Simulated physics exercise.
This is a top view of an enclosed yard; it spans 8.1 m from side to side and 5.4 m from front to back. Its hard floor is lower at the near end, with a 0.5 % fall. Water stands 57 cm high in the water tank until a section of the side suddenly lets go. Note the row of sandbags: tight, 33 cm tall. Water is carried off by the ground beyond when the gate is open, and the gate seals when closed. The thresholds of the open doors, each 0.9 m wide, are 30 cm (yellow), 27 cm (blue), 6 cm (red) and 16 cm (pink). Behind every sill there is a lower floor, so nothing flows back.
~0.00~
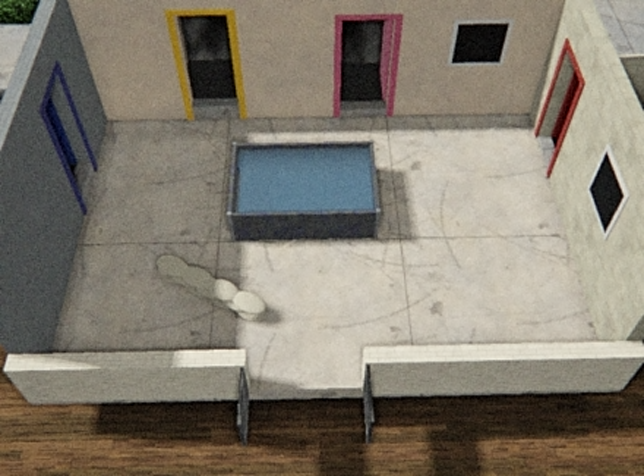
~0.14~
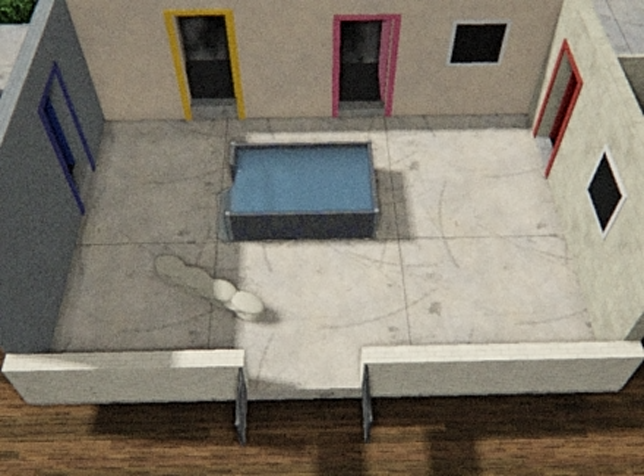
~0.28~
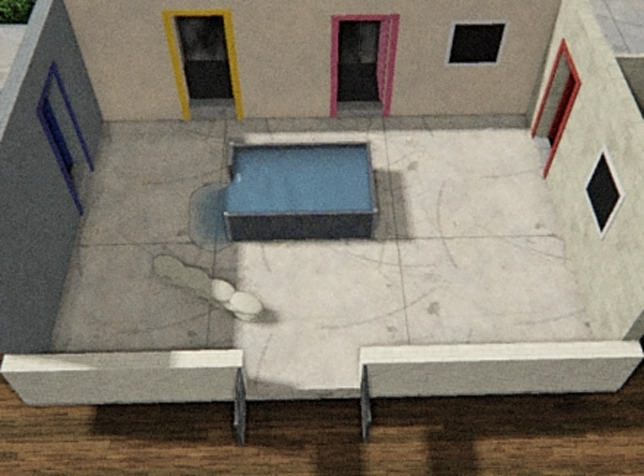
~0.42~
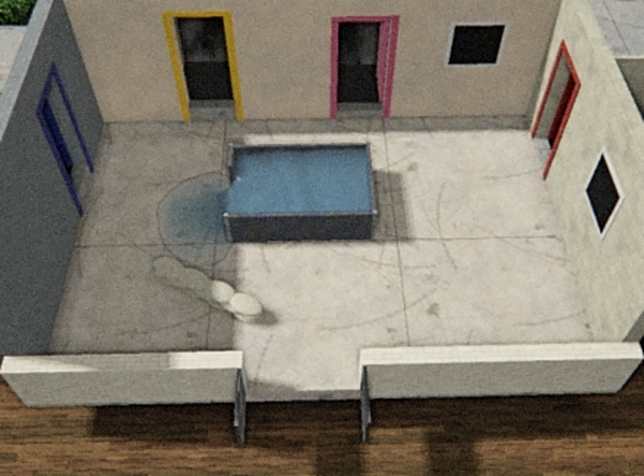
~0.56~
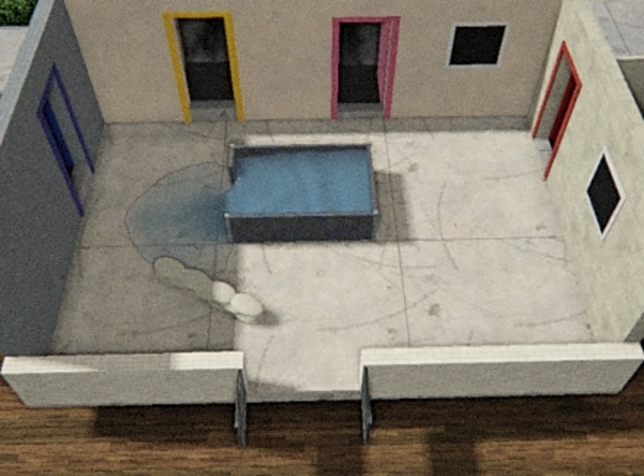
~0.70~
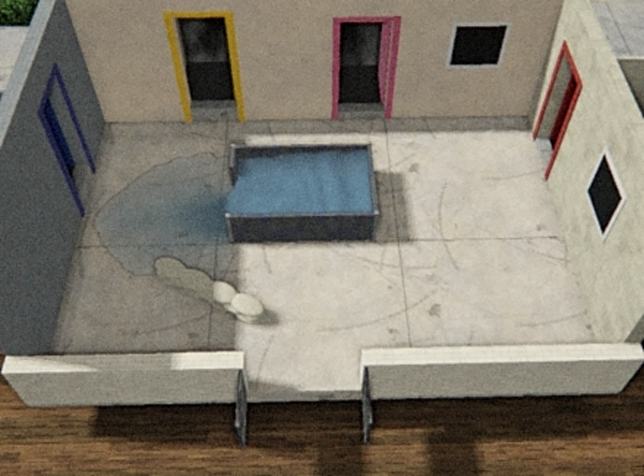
An enclosed, roofless yard with a pale hard floor is seen from high above its near side, the view staying all but still. A grey-sided tank of blue water sits towards the back, with yellow and pink doorways behind, a blue one left, a red one right, and pale sandbags nearer left. Water pours from the tank's left side and spreads thinly leftwards in a widening fan.
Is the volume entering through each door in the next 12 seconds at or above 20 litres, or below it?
One by one: The yellow door undershoots the limit; the blue door undershoots the limit; the red door undershoots the limit; the pink door undershoots the limit.
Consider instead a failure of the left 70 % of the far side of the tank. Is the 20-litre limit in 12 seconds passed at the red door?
Red: Exceeds.
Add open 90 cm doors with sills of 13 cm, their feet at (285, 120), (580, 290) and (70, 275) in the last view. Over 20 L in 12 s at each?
In that order: Short of it, short of it, beyond it.
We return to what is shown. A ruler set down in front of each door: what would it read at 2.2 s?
In centimetres - yellow: 0, blue: 26, red: 0, pink: 0.
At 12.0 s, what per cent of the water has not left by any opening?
Remaining: Roughly 92 %.
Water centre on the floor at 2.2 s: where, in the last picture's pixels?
The water's centre is around (224, 216).
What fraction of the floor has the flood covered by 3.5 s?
Covered: Roughly 35 %.
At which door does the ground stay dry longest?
I'd say the red one.
After 1.4 s water covers 20 % of the floor and is deepest (28 cm) near (221, 222); yellow door not reached, blue door 22 cm at the sill, 0 L in, red door not reached, pink door not reached.
After 2.2 s water covers 25 % of the floor and is deepest (32 cm) near (80, 233); yellow door not reached, blue door 26 cm at the sill, 0 L in, red door not reached, pink door not reached.
After 3.5 s water covers 35 % of the floor and is deepest (25 cm) near (44, 381); yellow door 5 cm at the sill, 0 L in, blue door 17 cm at the sill, 0 L in, red door not reached, pink door not reached.
After 7.0 s water covers 75 % of the floor and is deepest (12 cm) near (44, 381); yellow door 6 cm at the sill, 0 L in, blue door 10 cm at the sill, 0 L in, red door not reached, pink door 2 cm at the sill, 0 L in.
After 12.0 s water covers 90 % of the floor and is deepest (8 cm) near (44, 381); yellow door 3 cm at the sill, 0 L in, blue door 5 cm at the sill, 0 L in, red door 6 cm at the sill, 3 L in, pink door 3 cm at the sill, 0 L in.
